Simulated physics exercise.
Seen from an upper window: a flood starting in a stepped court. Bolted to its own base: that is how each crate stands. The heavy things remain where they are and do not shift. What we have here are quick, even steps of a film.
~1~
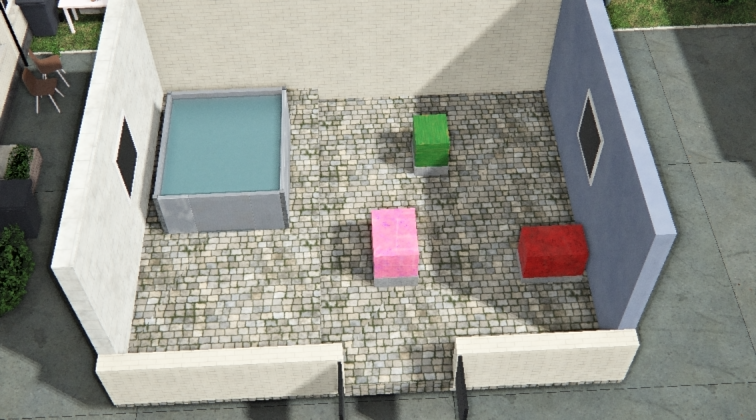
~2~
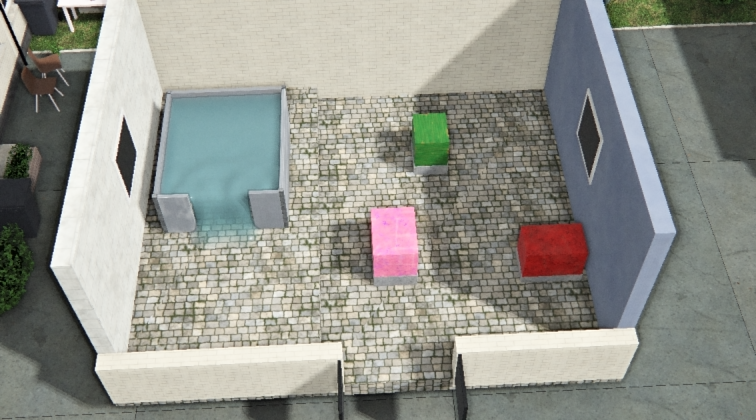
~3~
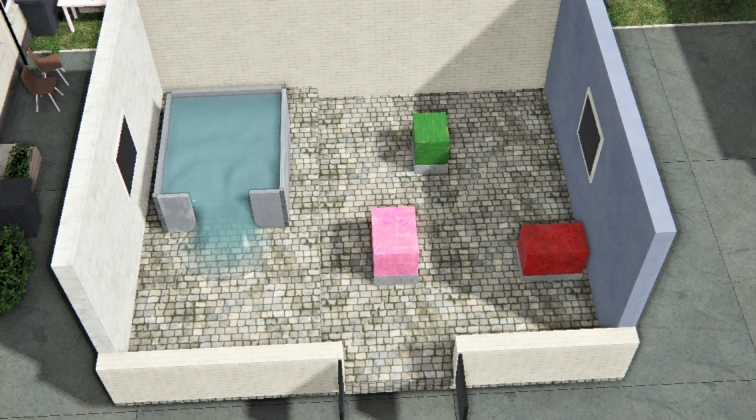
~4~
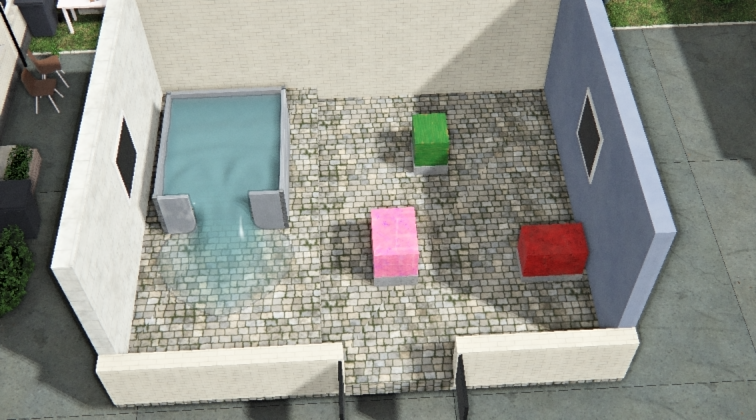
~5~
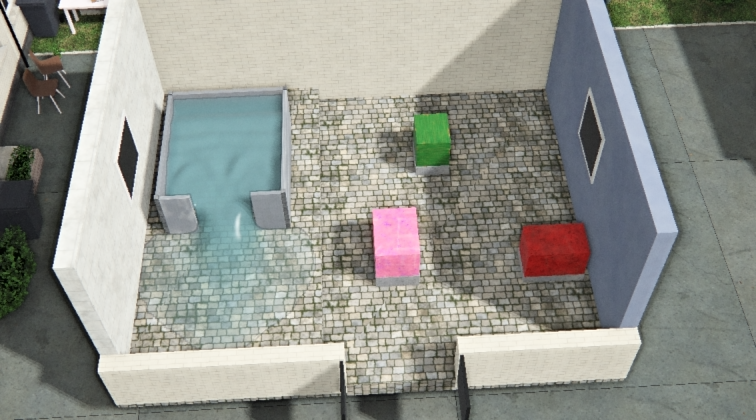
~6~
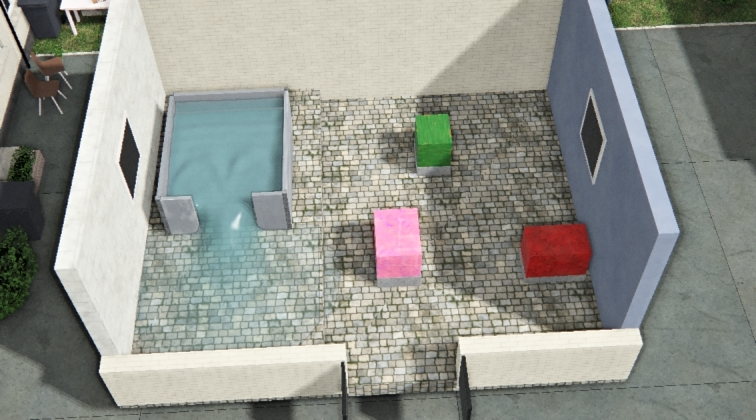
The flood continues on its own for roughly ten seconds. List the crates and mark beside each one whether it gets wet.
Red crate - gets wet; green crate - stays dry; pink crate - stays dry.
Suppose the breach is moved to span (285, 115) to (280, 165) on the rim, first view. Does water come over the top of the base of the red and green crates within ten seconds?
Well, the red crate gets reached, and the green crate gets reached as well.
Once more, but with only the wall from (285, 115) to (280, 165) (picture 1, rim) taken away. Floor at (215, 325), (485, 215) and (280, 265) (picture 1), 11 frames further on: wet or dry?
Spared, then sodden, then spared.
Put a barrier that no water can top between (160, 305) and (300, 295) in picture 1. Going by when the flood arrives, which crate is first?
It's the crate marked pink.
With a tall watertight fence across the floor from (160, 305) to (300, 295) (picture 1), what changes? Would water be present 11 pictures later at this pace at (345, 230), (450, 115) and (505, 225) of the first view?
As listed: Wet, free of water, clear.
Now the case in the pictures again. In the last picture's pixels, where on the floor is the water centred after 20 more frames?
Centre of mass: Roughly (261, 245).
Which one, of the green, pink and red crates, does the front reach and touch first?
That would be the crate marked pink.
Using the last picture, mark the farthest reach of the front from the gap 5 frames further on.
Somewhere close to (396, 367).
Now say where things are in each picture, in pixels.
The open tank at (224, 144) is whole and still, in the first frame.
The front is at (196, 240), out from the gap at (224, 217), in the second frame.
Water pours out at (225, 217) and has run to (205, 272), in the third frame.
The front is at (219, 312), out from the gap at (225, 218), in the fourth frame.
The front is at a hidden place, out from the gap at (226, 218), in the fifth frame.
The front is at a hidden place, out from the gap at (227, 218), in the sixth frame.
A moment on, water covers 25 % of the floor; the red crate not reached, the green crate not reached, the pink crate water round its plinth.
Next, water covers 30 % of the floor; the red crate not reached, the green crate not reached, the pink crate water round its plinth.
Then, water covers 45 % of the floor; the red crate water round its plinth, the green crate not reached, the pink crate water round its plinth.
Later, water covers 70 % of the floor; the red crate water round its plinth, the green crate water round its plinth, the pink crate water round its plinth.
In the end, water covers 95 % of the floor; the red crate was topped, the green crate stayed above the water, the pink crate stayed above the water.
